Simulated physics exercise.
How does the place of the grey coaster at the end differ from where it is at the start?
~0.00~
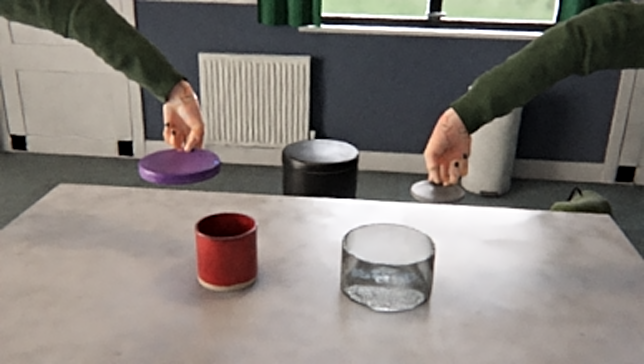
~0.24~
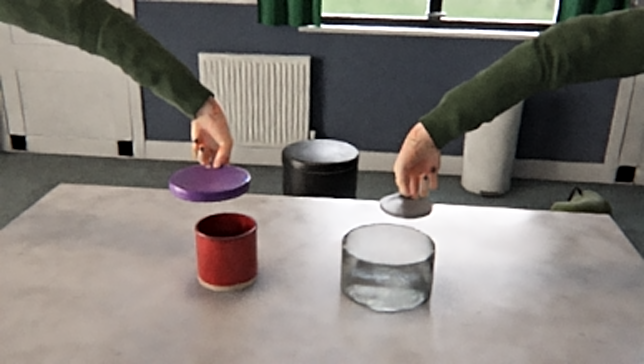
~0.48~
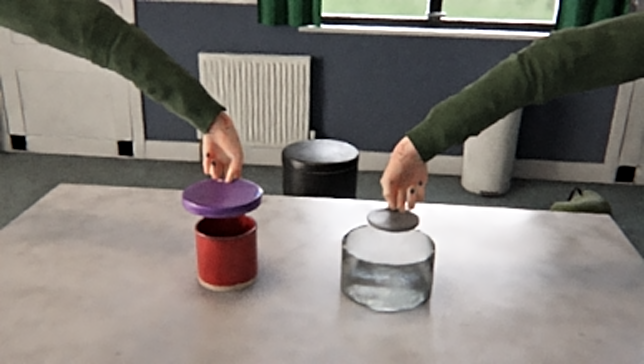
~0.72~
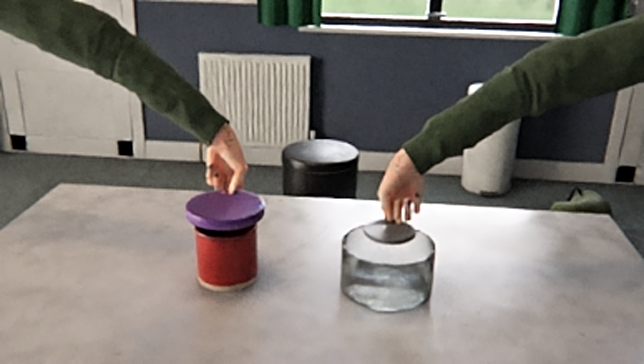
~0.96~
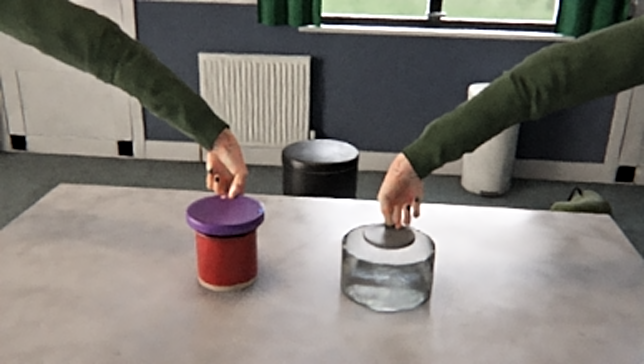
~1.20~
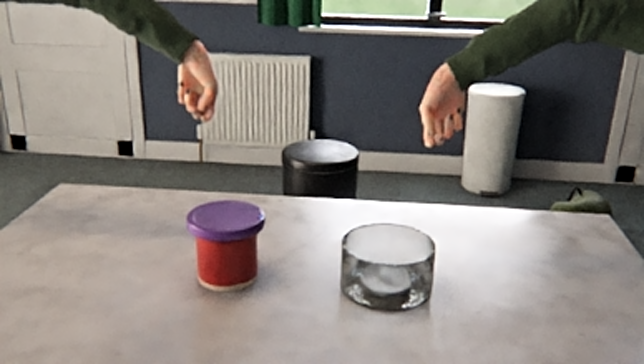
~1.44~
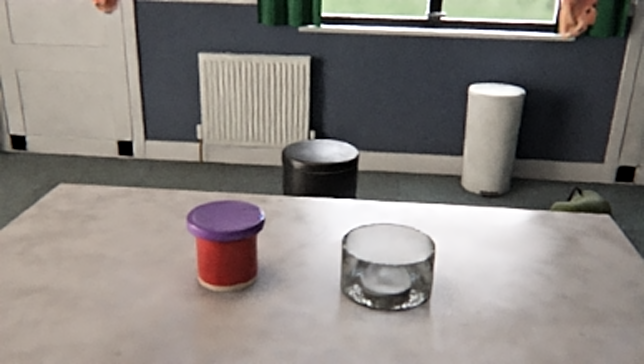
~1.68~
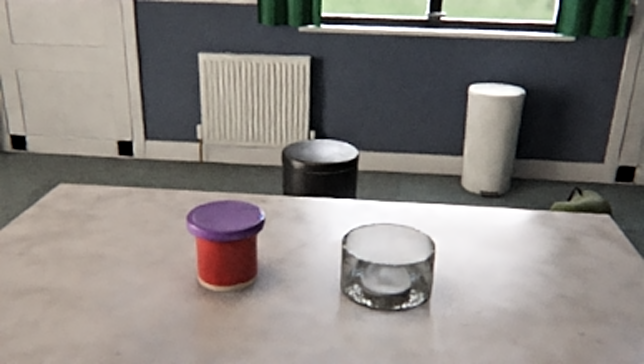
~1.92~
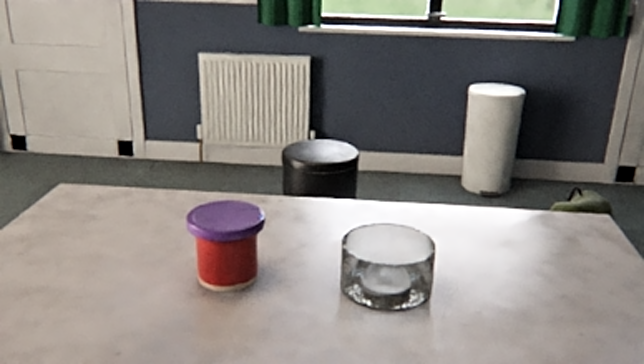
At the start a hand holds the grey coaster above the table, to the right of the glass container. At the end it lies down inside the glass container, below the rim.
Two hands lower a purple lid onto a red jar and drop a grey coaster into a glass.
